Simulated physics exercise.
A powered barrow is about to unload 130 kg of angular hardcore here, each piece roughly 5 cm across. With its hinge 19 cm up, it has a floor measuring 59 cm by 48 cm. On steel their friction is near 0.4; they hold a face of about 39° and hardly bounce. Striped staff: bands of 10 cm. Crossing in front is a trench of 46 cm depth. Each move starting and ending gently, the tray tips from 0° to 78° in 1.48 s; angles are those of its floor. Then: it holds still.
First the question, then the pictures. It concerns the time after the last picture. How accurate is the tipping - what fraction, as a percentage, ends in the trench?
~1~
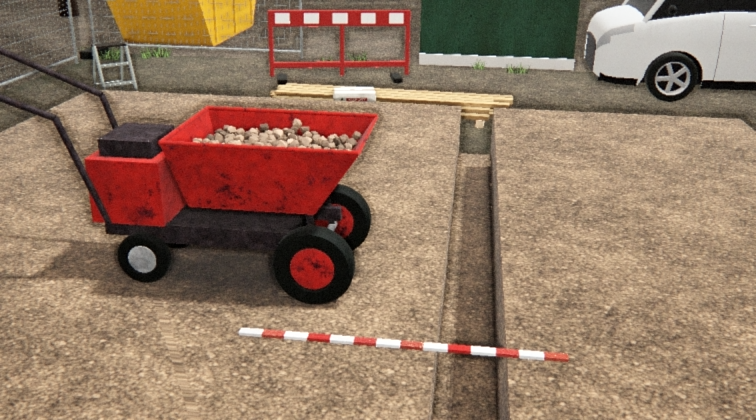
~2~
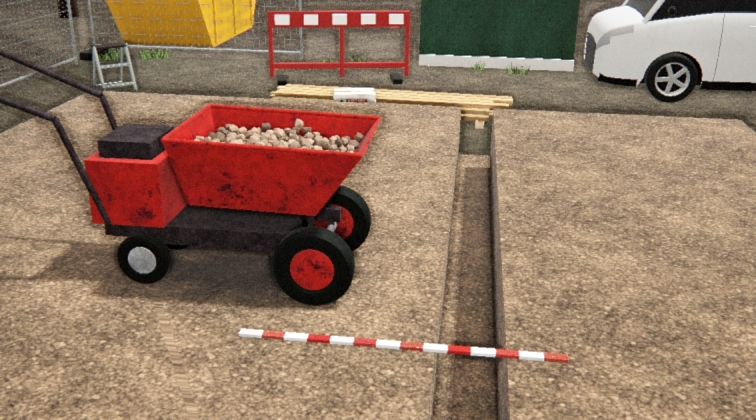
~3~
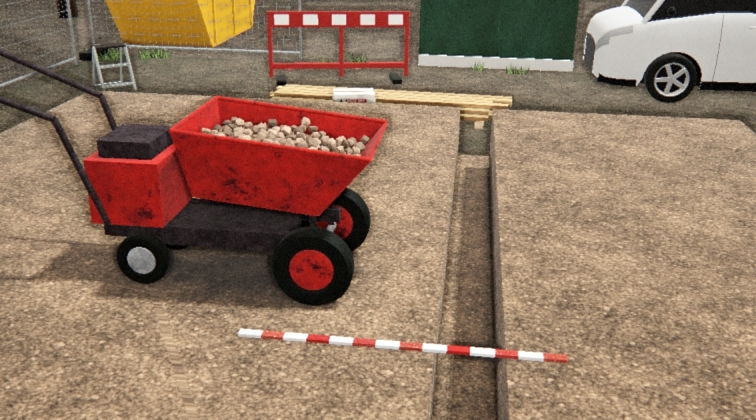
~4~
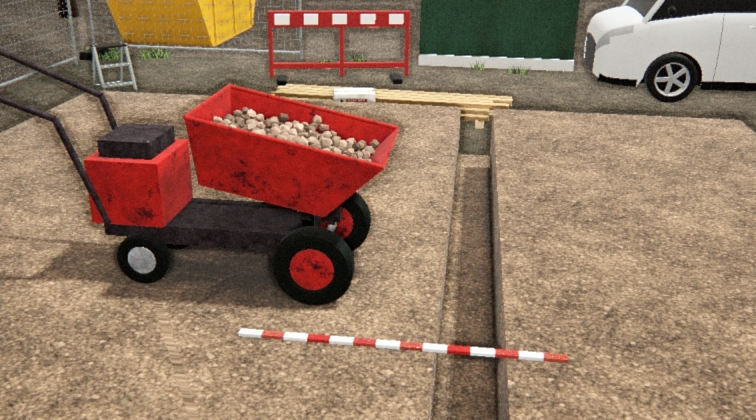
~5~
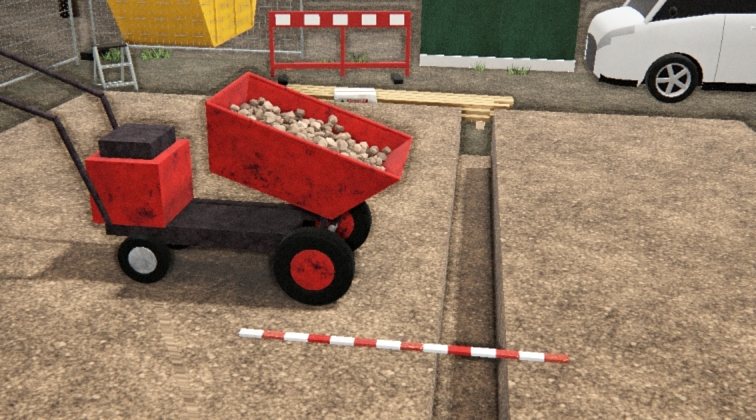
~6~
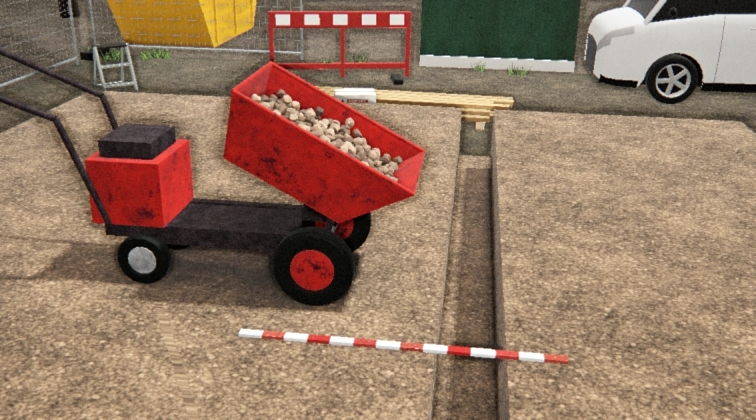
Close to 96 in every hundred.
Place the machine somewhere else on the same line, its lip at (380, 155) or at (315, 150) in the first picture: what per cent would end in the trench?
Near 85 per cent from the first place, 50 from the second.
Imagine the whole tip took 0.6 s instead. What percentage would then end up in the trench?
Roughly 75 per cent would.
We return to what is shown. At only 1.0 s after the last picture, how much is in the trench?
30 per cent, give or take.
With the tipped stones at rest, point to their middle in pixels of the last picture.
Their middle lands near (471, 345).
Then, 0.5 s after the last picture the floor is at 66°, 100 % in the tray; the foremost stones are at (454, 253).
Then, 1.0 s after the last picture the floor is at 78°, 67 % in the tray, 32 % in the trench, 1 % past the trench; the foremost stones are at (516, 282).
Then, 1.3 s after the last picture the floor is at 78°, 34 % in the tray, 62 % in the trench, 4 % past the trench; the foremost stones are at (573, 278).
Then, 3.3 s after the last picture the floor is at 78°, 0 % in the tray, 96 % in the trench, 4 % past the trench; the foremost stones are at (586, 280).
